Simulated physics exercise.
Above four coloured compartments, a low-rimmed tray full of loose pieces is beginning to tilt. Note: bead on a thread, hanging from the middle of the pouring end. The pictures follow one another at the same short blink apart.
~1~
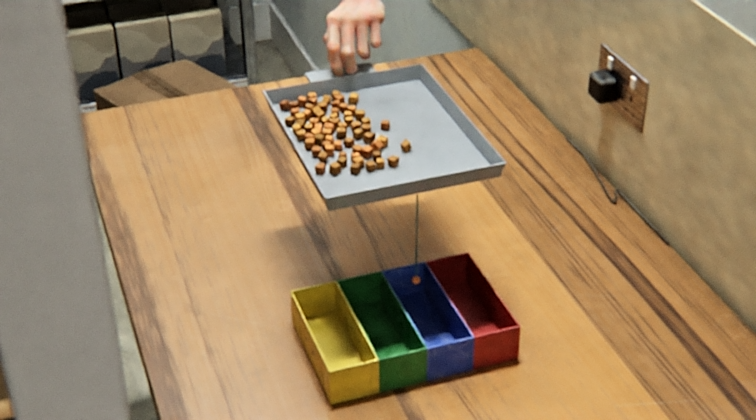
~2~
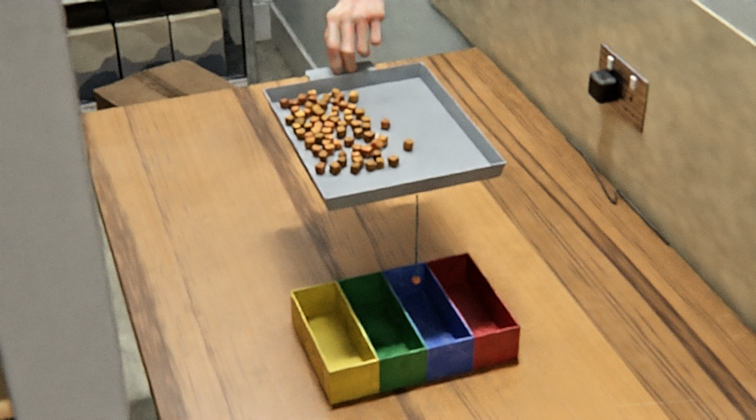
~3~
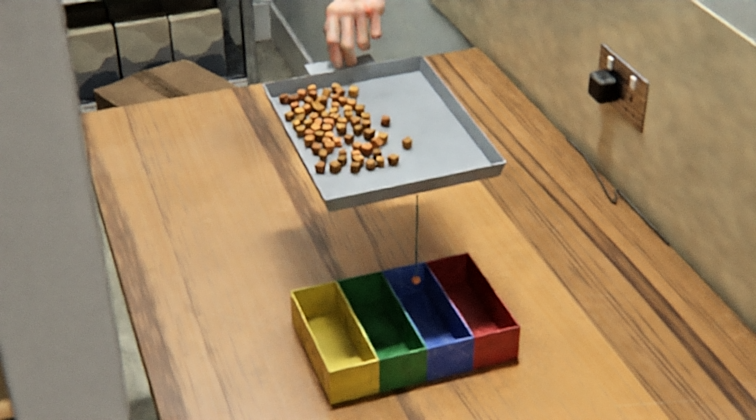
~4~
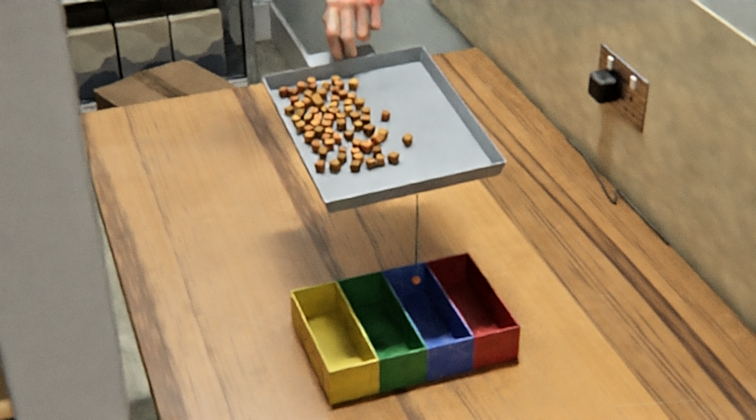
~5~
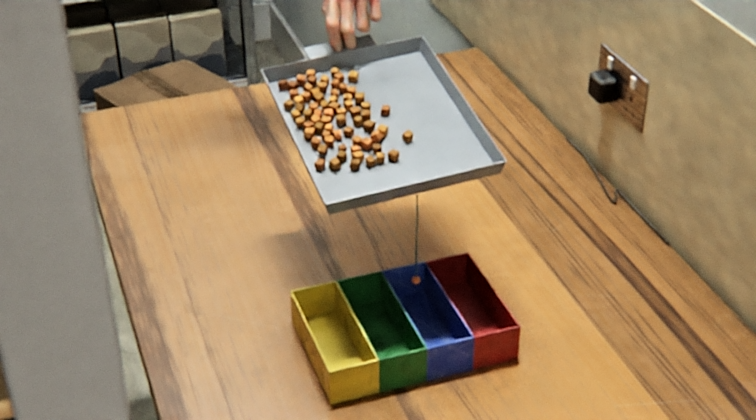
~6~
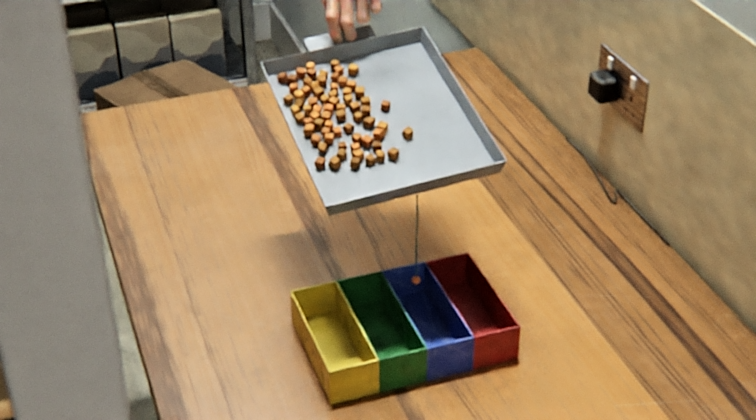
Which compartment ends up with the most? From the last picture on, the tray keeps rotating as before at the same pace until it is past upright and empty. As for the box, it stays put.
The yellow one.
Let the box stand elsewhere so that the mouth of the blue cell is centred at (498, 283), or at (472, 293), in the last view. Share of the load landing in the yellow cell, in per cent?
You'd get 10 in a hundred first and 40 in a hundred after that.
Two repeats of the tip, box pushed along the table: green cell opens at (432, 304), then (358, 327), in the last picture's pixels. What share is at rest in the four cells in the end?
In order: 30 per cent and 100 per cent.
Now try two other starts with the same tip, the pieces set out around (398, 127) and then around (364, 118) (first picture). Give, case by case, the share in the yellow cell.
Close to 20 in a hundred, then close to 50 in a hundred.
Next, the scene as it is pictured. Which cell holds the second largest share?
Second: The green one.
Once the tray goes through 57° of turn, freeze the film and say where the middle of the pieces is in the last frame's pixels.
I'd mark the middle close to (345, 166).
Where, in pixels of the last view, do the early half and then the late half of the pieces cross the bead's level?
First near (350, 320), later near (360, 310).
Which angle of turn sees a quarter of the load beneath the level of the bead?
A tilt of roughly 110°.
Just after the last frame, tray tipped steeply; every one on the tray.
A moment on, tray tipped right over; every one on the tray.
Further on, tray tipped past a quarter turn; roughly half in the yellow cell; roughly a third in the green cell; about a tenth in the blue cell; about a tenth falling or outside the box.
When it is over, tray tipped past a quarter turn; roughly half in the yellow cell; roughly a third in the green cell; about a tenth in the blue cell; not one in the red cell; about a tenth outside the box.
